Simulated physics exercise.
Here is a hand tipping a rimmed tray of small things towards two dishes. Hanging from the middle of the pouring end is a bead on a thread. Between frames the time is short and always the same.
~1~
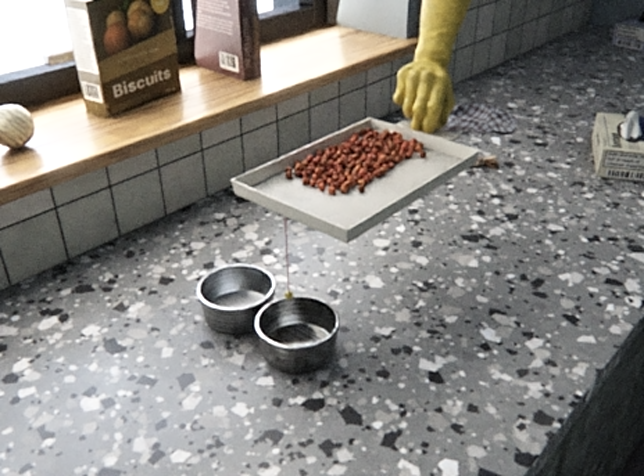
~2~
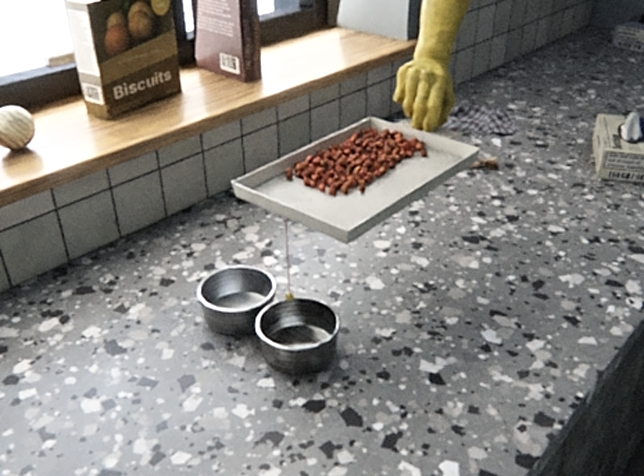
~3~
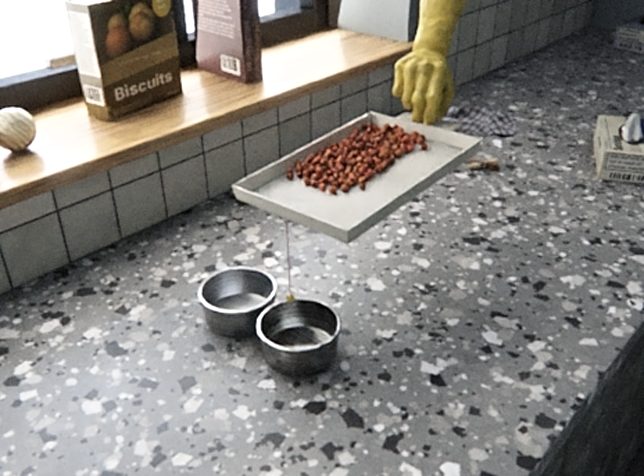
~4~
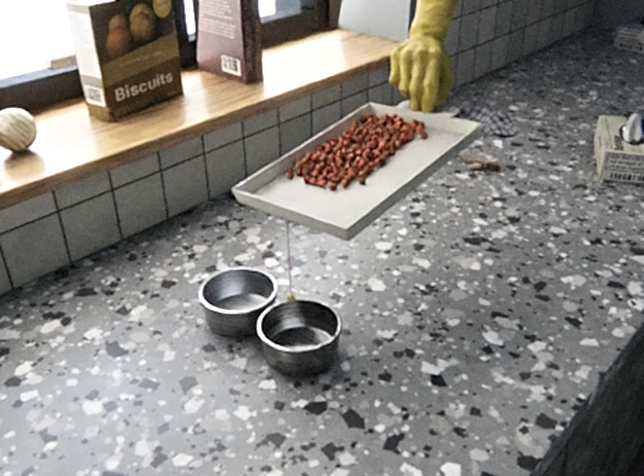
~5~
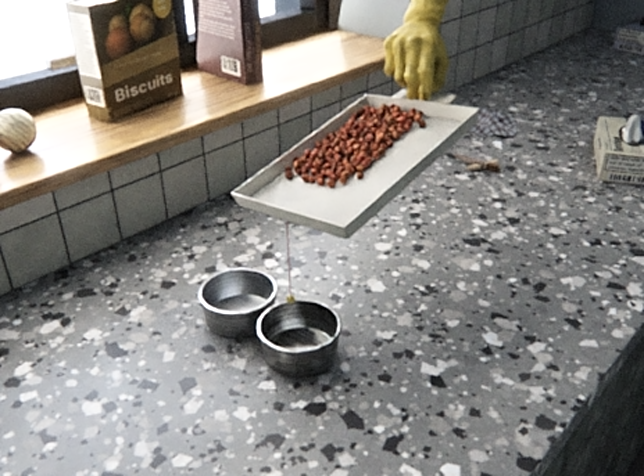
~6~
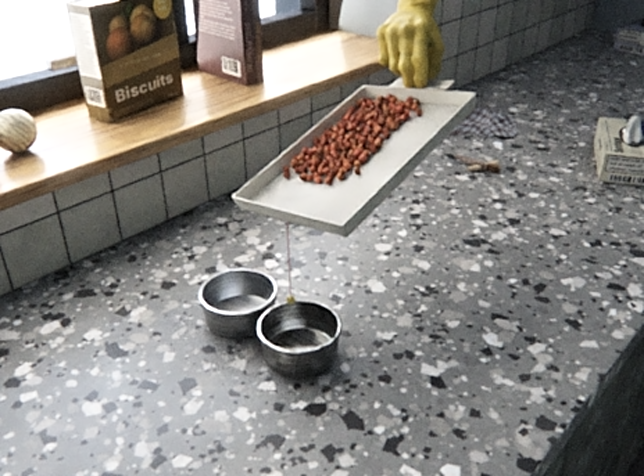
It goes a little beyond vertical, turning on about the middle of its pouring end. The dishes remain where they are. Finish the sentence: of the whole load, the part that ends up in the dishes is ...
... more than half.
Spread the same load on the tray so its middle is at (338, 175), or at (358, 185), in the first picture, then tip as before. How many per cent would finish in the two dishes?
Roughly 80 per cent, then 60 per cent.
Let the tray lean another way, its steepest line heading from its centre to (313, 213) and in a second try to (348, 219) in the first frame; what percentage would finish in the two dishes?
In turn 30 and 40 in a hundred.
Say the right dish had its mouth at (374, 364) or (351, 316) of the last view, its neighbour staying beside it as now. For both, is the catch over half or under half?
The first place gets a lesser share, the second a lesser share.
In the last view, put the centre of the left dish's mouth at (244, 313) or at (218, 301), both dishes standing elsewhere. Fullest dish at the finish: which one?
The first try favours the leftmost one, and the second try favours the leftmost one.
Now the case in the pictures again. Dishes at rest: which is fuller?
More finishes in the dish at left.
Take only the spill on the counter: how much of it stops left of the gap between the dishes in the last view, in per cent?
Near 90 per cent.
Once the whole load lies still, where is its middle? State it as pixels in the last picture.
(239, 308).
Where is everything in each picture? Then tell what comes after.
The first frame shows corners of the pouring end at (235, 180) and (347, 228), level; middle of the load at (358, 159), clay pellets; left dish at (209, 314); right dish at (270, 352); bead on its thread at (289, 295).
The second frame shows corners of the pouring end at (235, 182) and (347, 229), level; middle of the load at (359, 159).
The third frame shows corners of the pouring end at (235, 185) and (347, 228), tipped barely, lowest at the left corner; middle of the load at (359, 156).
The fourth frame shows corners of the pouring end at (235, 188) and (346, 226), tipped a little, lowest at the left corner; middle of the load at (359, 149).
The fifth frame shows corners of the pouring end at (235, 192) and (344, 225), tipped a little, lowest at the left corner; middle of the load at (357, 143).
The sixth frame shows corners of the pouring end at (235, 196) and (342, 223), tipped clearly, lowest at the left corner; middle of the load at (354, 137); left dish at (210, 318); right dish at (271, 357).
Soon, tray tipped steeply; nearly all on the tray; a stray few outside both; a stray few in the air.
A while on, tray tipped right over; about two thirds on the tray; a small part in the left dish; a small part outside both; a small part in the air.
Towards the end, tray tipped past a quarter turn; nearly all in the left dish; a small part outside both.
Finally, tray tipped past a quarter turn; none in the right dish; nearly all in the left dish; a small part outside both.
